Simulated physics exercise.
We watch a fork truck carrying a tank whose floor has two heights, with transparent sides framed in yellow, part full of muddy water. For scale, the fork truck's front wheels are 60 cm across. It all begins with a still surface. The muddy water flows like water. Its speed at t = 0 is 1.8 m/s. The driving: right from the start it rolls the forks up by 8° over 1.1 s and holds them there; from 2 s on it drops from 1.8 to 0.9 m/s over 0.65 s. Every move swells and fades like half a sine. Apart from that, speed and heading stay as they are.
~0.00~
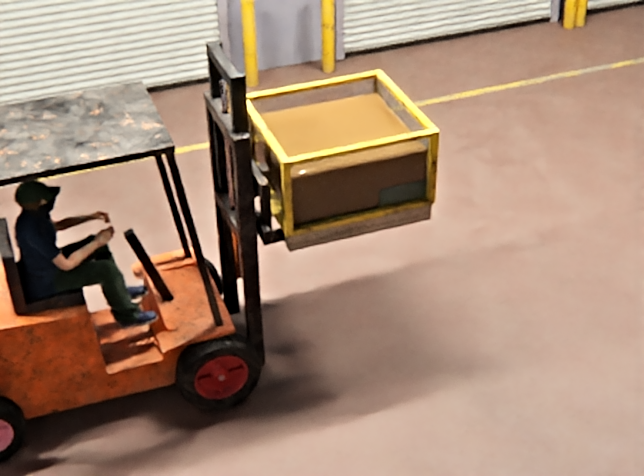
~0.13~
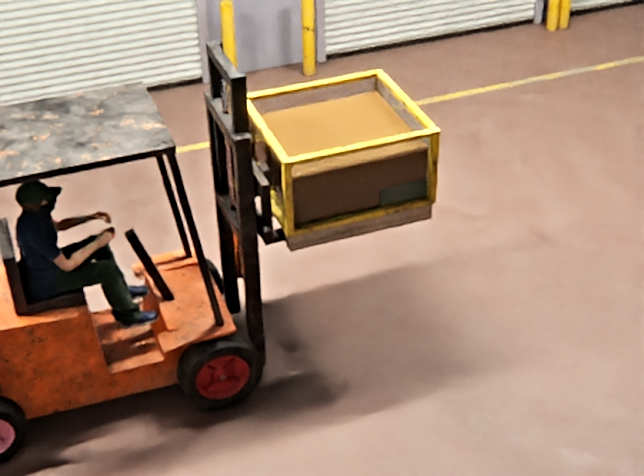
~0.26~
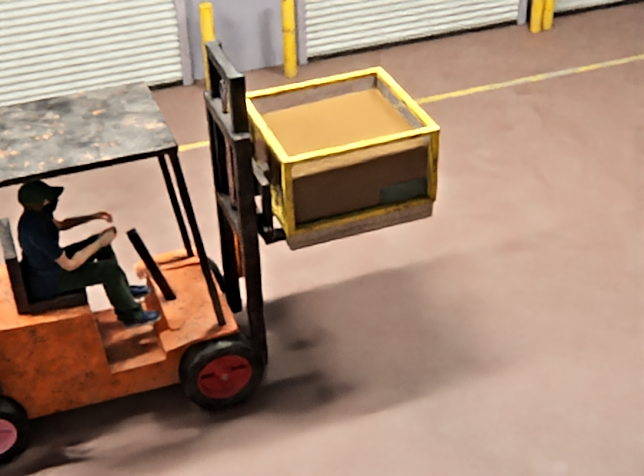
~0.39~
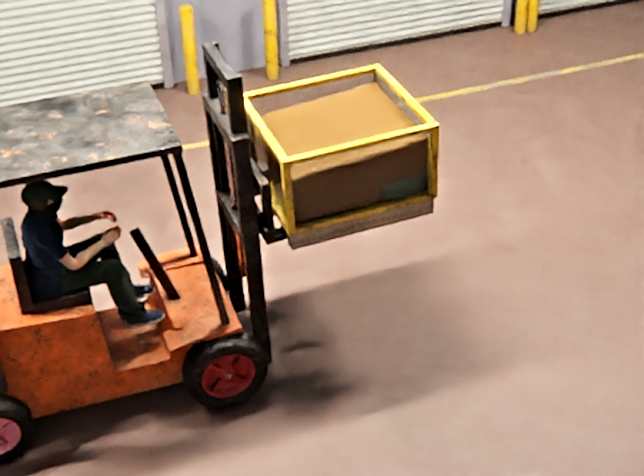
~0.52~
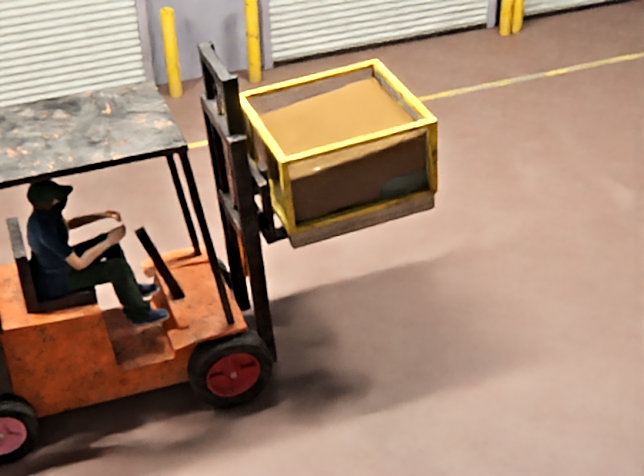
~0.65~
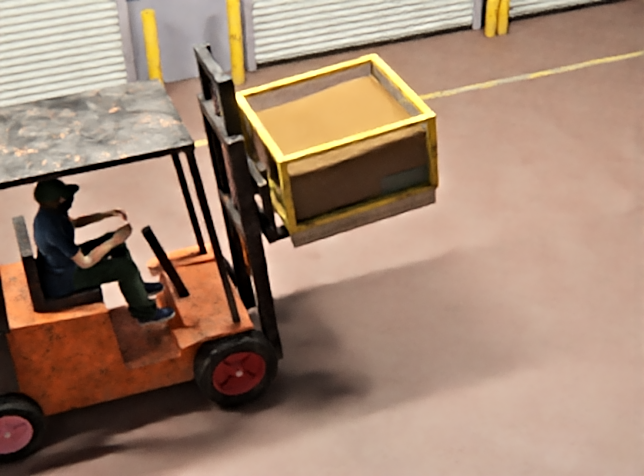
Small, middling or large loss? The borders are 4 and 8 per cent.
A small spill.
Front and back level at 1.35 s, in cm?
Front 24 cm, back 52 cm.
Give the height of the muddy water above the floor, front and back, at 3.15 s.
About 32 cm in front and 44 cm behind.
By 1.35 s front 24 cm, middle 43 cm, back 52 cm above the lowest part of the floor; no loss so far.
By 2.15 s front 36 cm, middle 39 cm, back 43 cm above the lowest part of the floor; the loss stands at 1 per cent, over the back.
By 3.15 s front 32 cm, middle 40 cm, back 45 cm above the lowest part of the floor; the loss stands at 1 per cent, over the back.
By 5.64 s the loss stands at 2 per cent, over the back, 6 of 316 litres.
